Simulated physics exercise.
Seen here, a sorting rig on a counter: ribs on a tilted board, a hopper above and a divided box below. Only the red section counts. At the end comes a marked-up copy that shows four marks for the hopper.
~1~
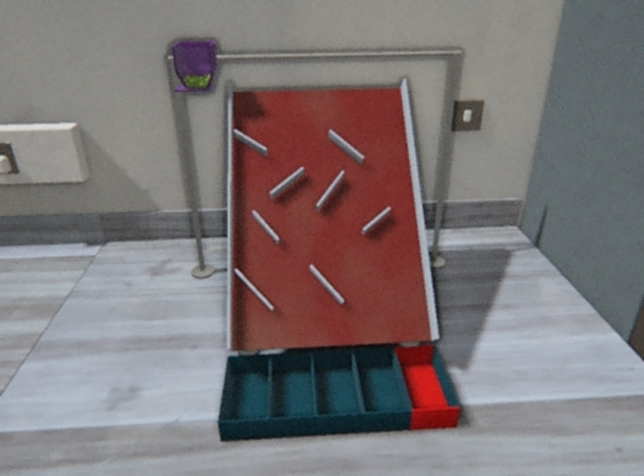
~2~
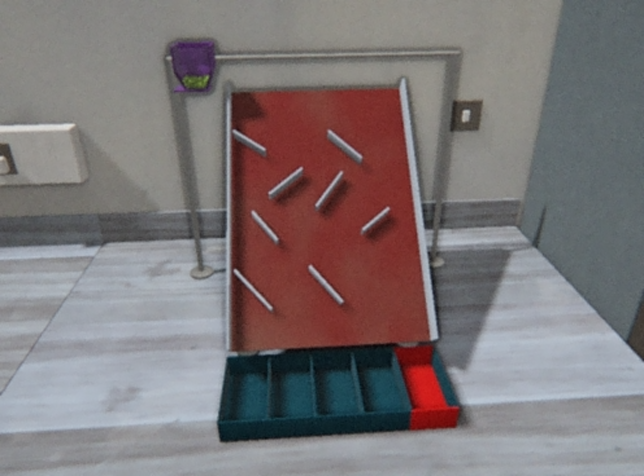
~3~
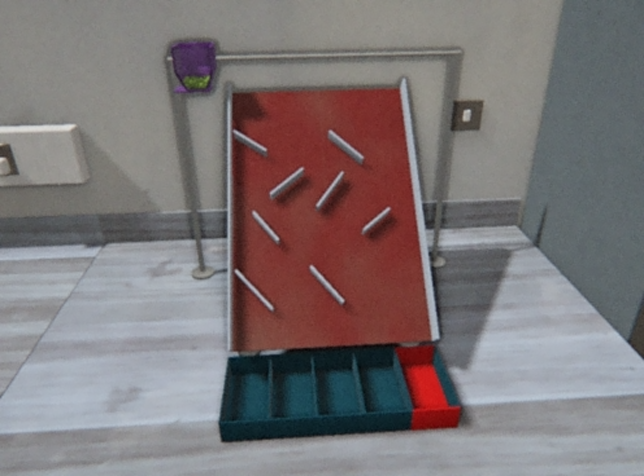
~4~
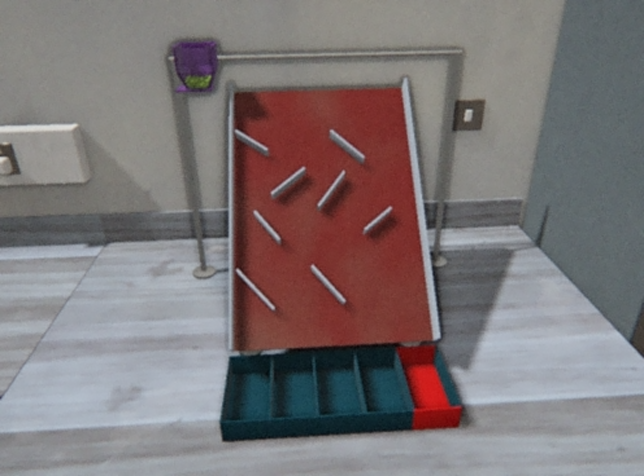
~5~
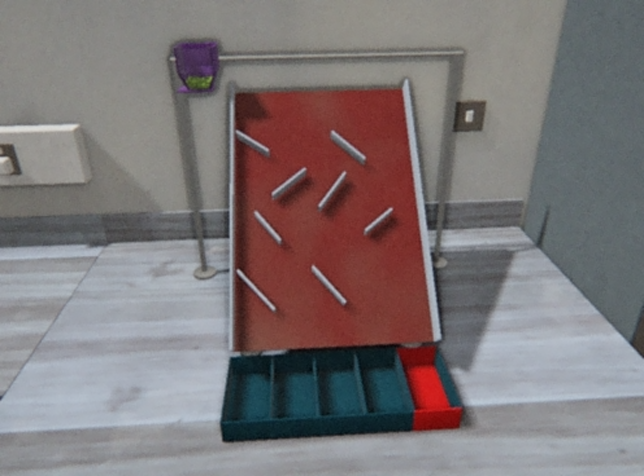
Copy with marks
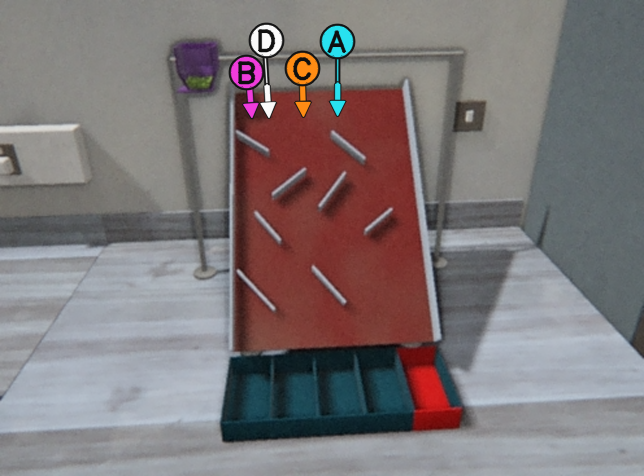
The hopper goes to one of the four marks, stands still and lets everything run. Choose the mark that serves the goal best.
A works best here.
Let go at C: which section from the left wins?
It is the second one.
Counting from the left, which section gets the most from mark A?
It is the fifth one.
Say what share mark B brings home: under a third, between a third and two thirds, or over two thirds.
It is under a third.
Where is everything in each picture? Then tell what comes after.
The first frame shows hopper (199, 82), dried peas, door shut.
The second frame shows ribs (233, 130) to (265, 150), (329, 131) to (362, 158), (269, 194) to (302, 168).
The third frame shows ribs (317, 206) to (343, 172), (253, 211) to (278, 240), (364, 230) to (390, 208).
The fourth frame shows ribs (237, 269) to (274, 309), (312, 266) to (345, 301).
The fifth frame shows red section (437, 418), number 5 of 5 from the left.
On the marked copy, mark A meets the board at (337, 110); mark B meets the board at (251, 112); mark C meets the board at (303, 111); mark D meets the board at (268, 112).
With A, roughly a third in the red section, roughly a third in other sections, roughly a third outside the box.
With B, not one piece in the red section, the larger part in other sections, about a tenth held on the board, about a tenth outside the box.
With C, just a few in the red section, the larger part in other sections, about a tenth outside the box.
With D, not one piece in the red section, the larger part in other sections, just a few held on the board, about a tenth outside the box.
